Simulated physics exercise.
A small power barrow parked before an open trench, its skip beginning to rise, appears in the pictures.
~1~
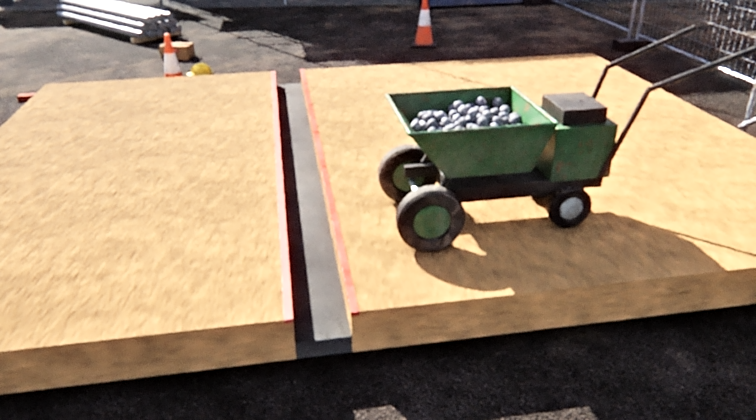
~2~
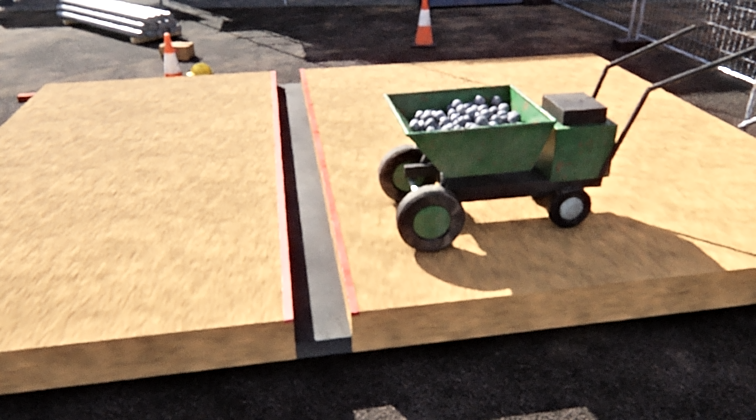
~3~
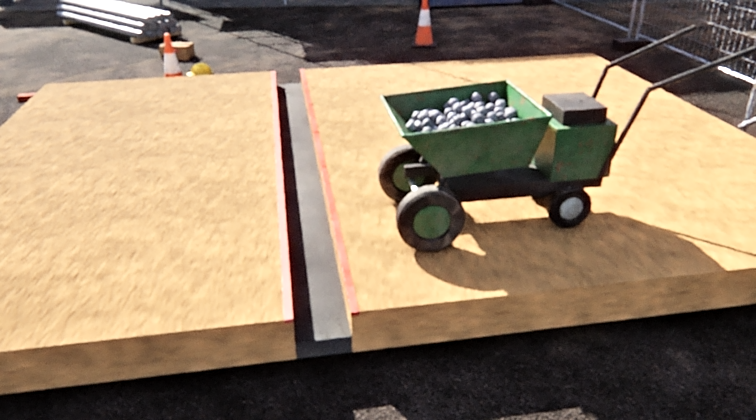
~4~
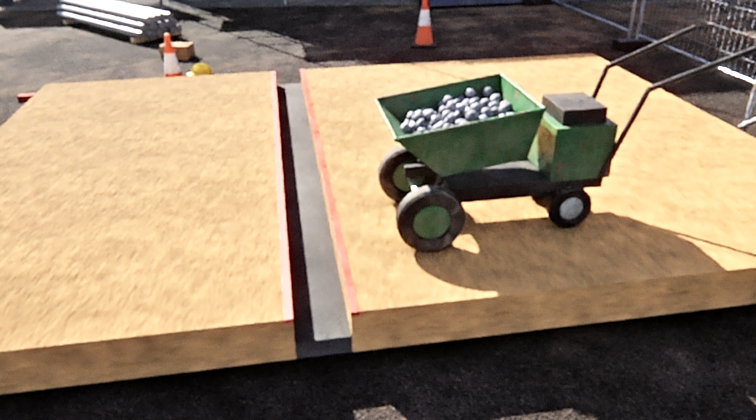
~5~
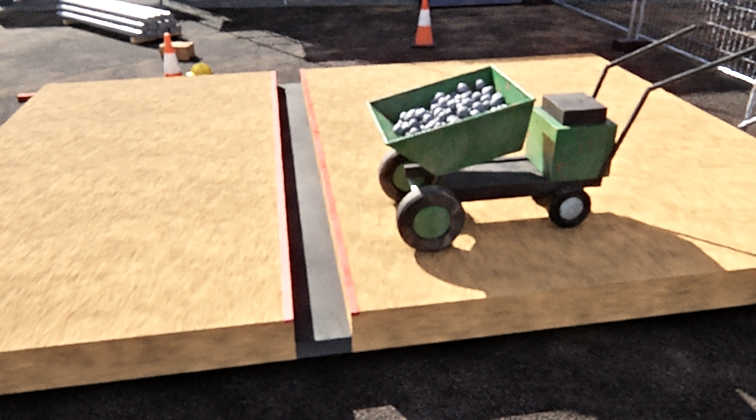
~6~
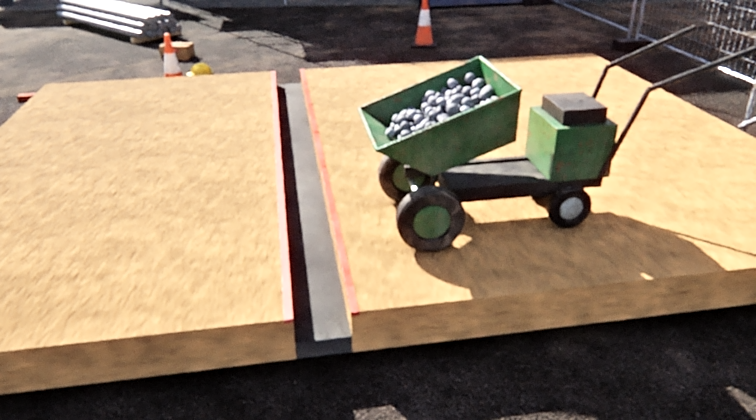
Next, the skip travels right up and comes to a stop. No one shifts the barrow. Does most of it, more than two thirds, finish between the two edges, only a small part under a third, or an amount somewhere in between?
Most of it, more than two thirds, finishes between the edges.
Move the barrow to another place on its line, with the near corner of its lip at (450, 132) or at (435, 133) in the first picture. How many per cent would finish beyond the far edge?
You'd get around 0 in a hundred, then 0 in a hundred.
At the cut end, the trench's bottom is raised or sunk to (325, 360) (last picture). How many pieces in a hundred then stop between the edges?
It comes to 90 per cent or so.
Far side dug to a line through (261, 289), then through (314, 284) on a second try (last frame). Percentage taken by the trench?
About 100 and 40 per cent.
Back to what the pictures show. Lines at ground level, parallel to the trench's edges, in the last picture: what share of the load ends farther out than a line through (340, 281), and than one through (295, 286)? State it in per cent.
That's 90 per cent for the first and 10 per cent for the second.
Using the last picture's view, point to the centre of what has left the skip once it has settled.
The centre settles at about (305, 238).
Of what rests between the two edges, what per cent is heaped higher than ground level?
I'd put it near 25 in a hundred.
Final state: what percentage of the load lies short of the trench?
Result: Close to 0 %.
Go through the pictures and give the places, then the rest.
In the first frame, lip of the skip at (410, 135), level; top of the load at (470, 120), round cobbles; first edge of the trench at (348, 280); far edge at (286, 286), the trench under half as wide as the skip, and about half as deep as wide.
In the second frame, lip of the skip at (408, 135), level; top of the load at (478, 121).
In the third frame, lip of the skip at (404, 137), tipped barely; top of the load at (486, 121).
In the fourth frame, lip of the skip at (396, 140), tipped a little; top of the load at (481, 117).
In the fifth frame, lip of the skip at (387, 144), tipped a little; top of the load at (473, 112).
In the sixth frame, lip of the skip at (377, 151), tipped clearly; top of the load at (467, 105); first edge of the trench at (348, 280); far edge at (286, 286).
Soon, skip tipped steeply; all in the skip.
A while on, skip tipped right over; about two thirds in the skip; about a quarter in or heaped over the trench; a stray few beyond it; a stray few falling.
Towards the end, skip tipped right over; a small part in the skip; most in or heaped over the trench; a small part beyond it.
Finally, skip tipped right over; a small part in the skip; most in or heaped over the trench; a small part beyond it.
